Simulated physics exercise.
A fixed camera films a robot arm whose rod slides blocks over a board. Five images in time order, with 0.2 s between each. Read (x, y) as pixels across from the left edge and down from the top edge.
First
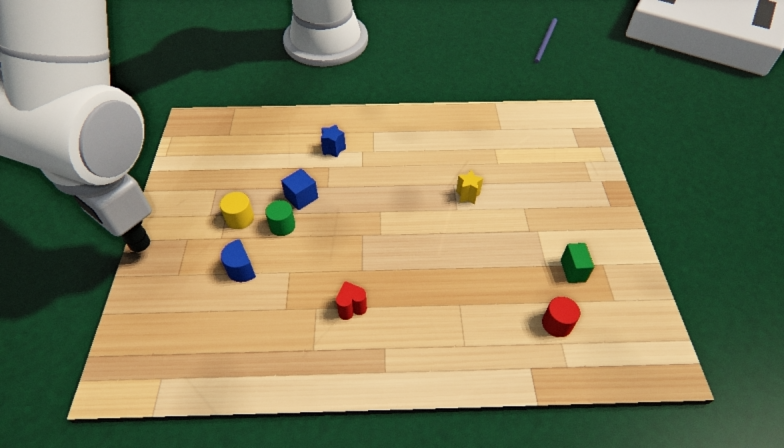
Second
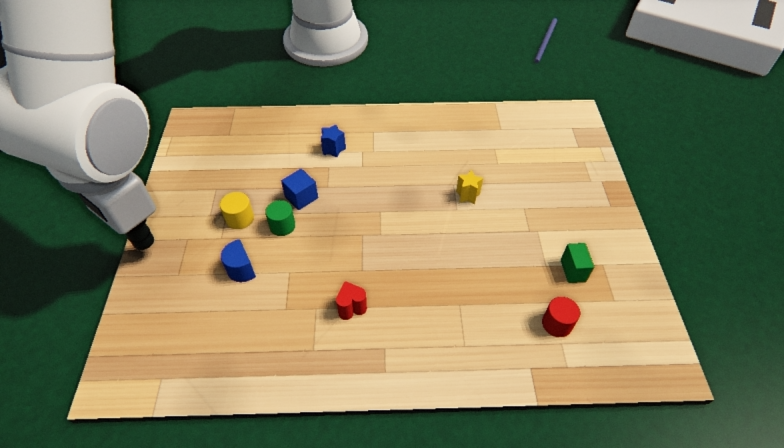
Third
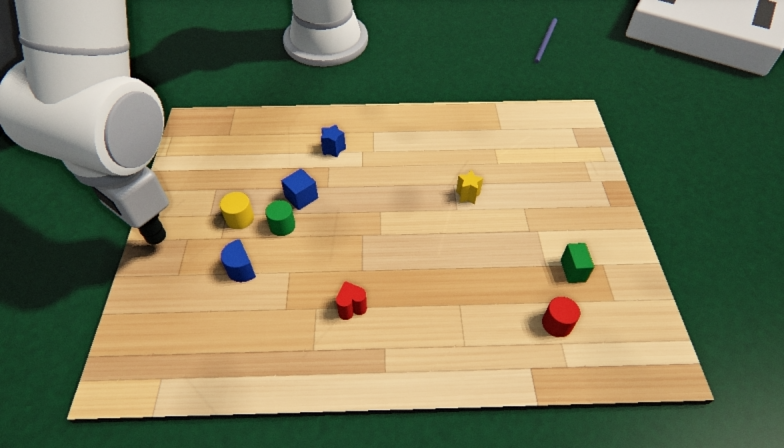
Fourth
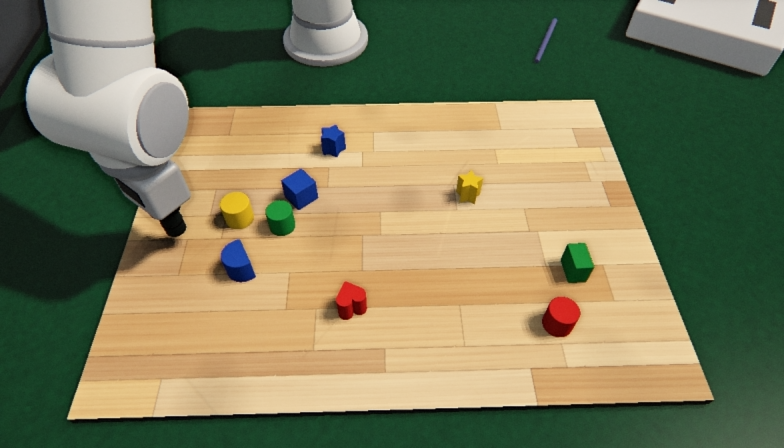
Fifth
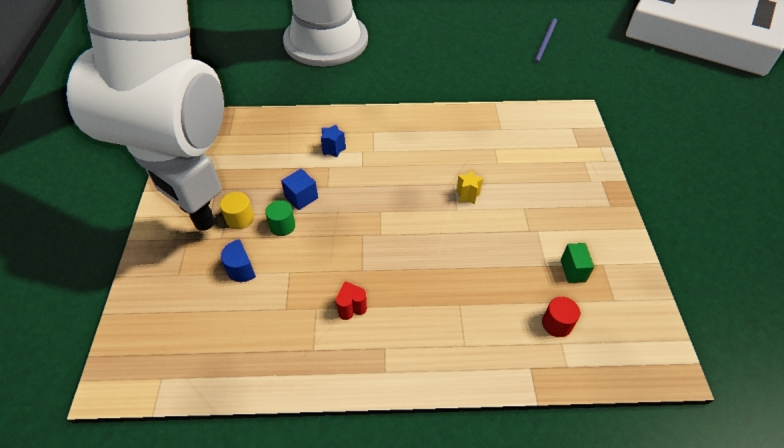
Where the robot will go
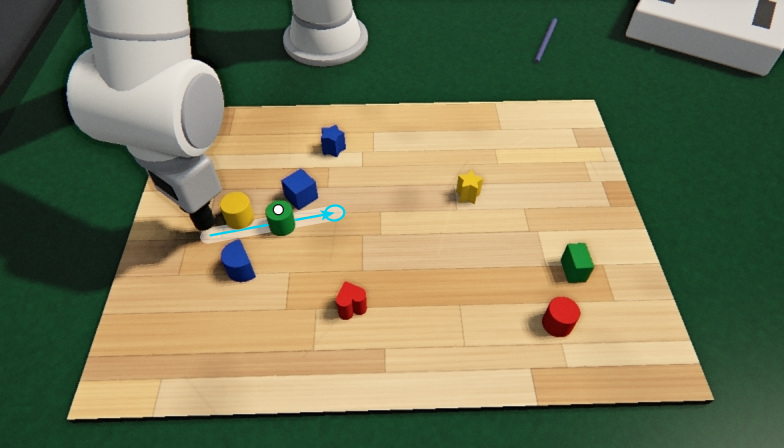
A robot arm with a dark-tipped rod starts at the left edge of a wooden board scattered with red, blue, green and yellow blocks. After barely shifting at first, it glides a short way right and slightly upward, nearing the yellow round block, while every block remains still.
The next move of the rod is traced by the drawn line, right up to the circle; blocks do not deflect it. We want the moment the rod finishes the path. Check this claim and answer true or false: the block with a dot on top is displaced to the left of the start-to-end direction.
My answer: False.
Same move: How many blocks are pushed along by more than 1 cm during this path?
Total: Two.
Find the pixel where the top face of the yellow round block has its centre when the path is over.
I expect it at (254, 192).
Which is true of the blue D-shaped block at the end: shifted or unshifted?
It is still on its spot.
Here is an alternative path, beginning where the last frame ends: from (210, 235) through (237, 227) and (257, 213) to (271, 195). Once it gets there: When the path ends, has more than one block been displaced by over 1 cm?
No.
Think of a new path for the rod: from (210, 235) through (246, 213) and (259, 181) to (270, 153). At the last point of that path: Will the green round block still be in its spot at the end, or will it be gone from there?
The green round block will stay where it stands.
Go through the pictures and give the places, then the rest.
In the first frame, tip of the rod (140, 245), middles of tops, yellow round block (234, 202), blue D-shaped block (234, 254), green round block (278, 210), blue square piece (298, 181).
In the second frame, rod (144, 243), nothing pushed.
In the third frame, rod (156, 237), nothing pushed.
In the fourth frame, rod (177, 230), nothing pushed.
In the fifth frame, rod (205, 224), yellow round block (234, 202), blue D-shaped block (234, 254), green round block (278, 210), blue square piece (298, 181).
The line goes from (210, 235) to (335, 213); the dot is on the green round block.
The first path, step by step. One third of the way, rod (249, 216); yellow round block (252, 193).
Two thirds of the way, rod (291, 208); yellow round block (254, 192); green round block (312, 209).
At the end, rod (333, 201); yellow round block (254, 192); blue D-shaped block unmoved; green round block (341, 213); blue square piece unmoved.
